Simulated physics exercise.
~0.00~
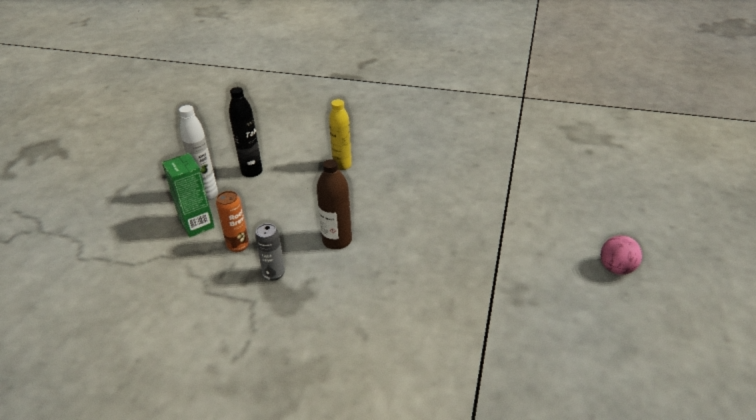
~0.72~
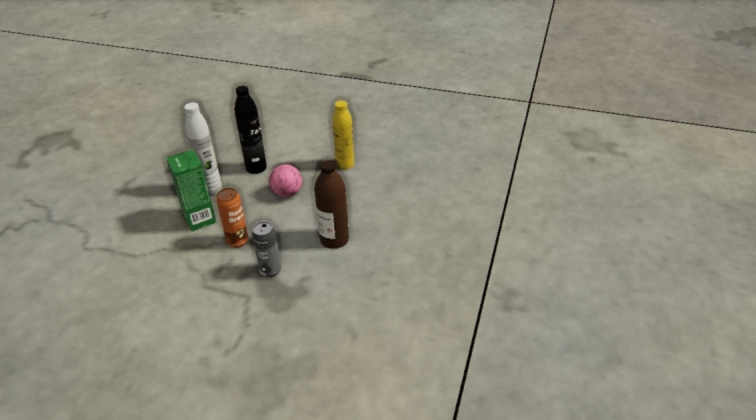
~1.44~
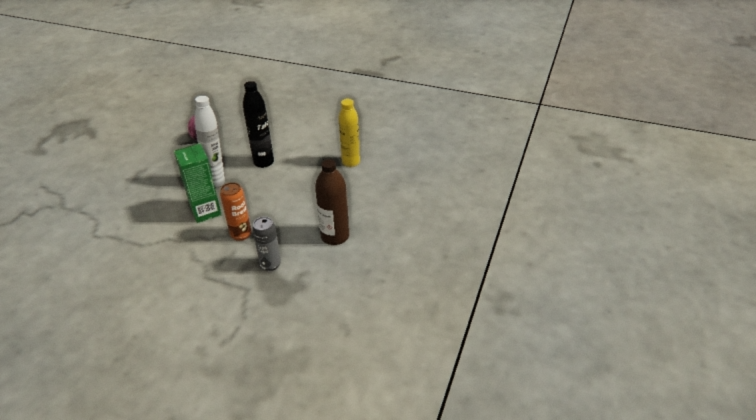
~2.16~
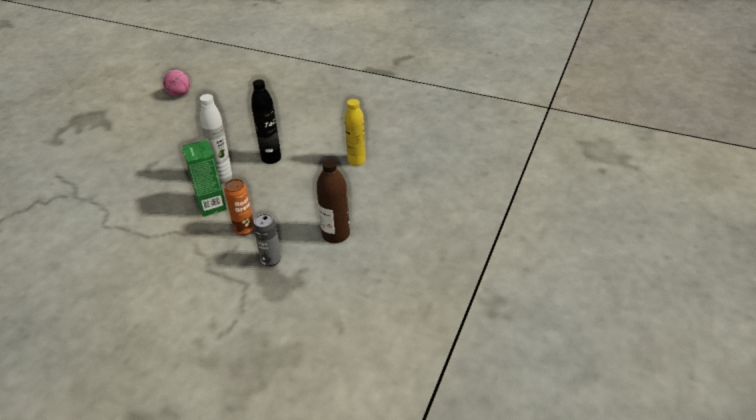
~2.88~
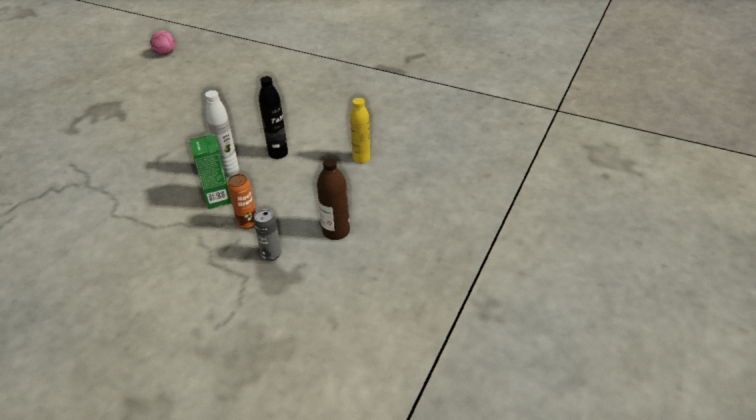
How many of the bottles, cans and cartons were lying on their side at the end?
None of them were lying on their side. The bottles, the cans and the green carton were all still standing after the pink ball had rolled through.
A pink ball rolled in from the right across the concrete floor, passed between the standing bottles, cans and green carton, slipped behind the white bottle and carried on toward the upper left, leaving everything in the group still upright.
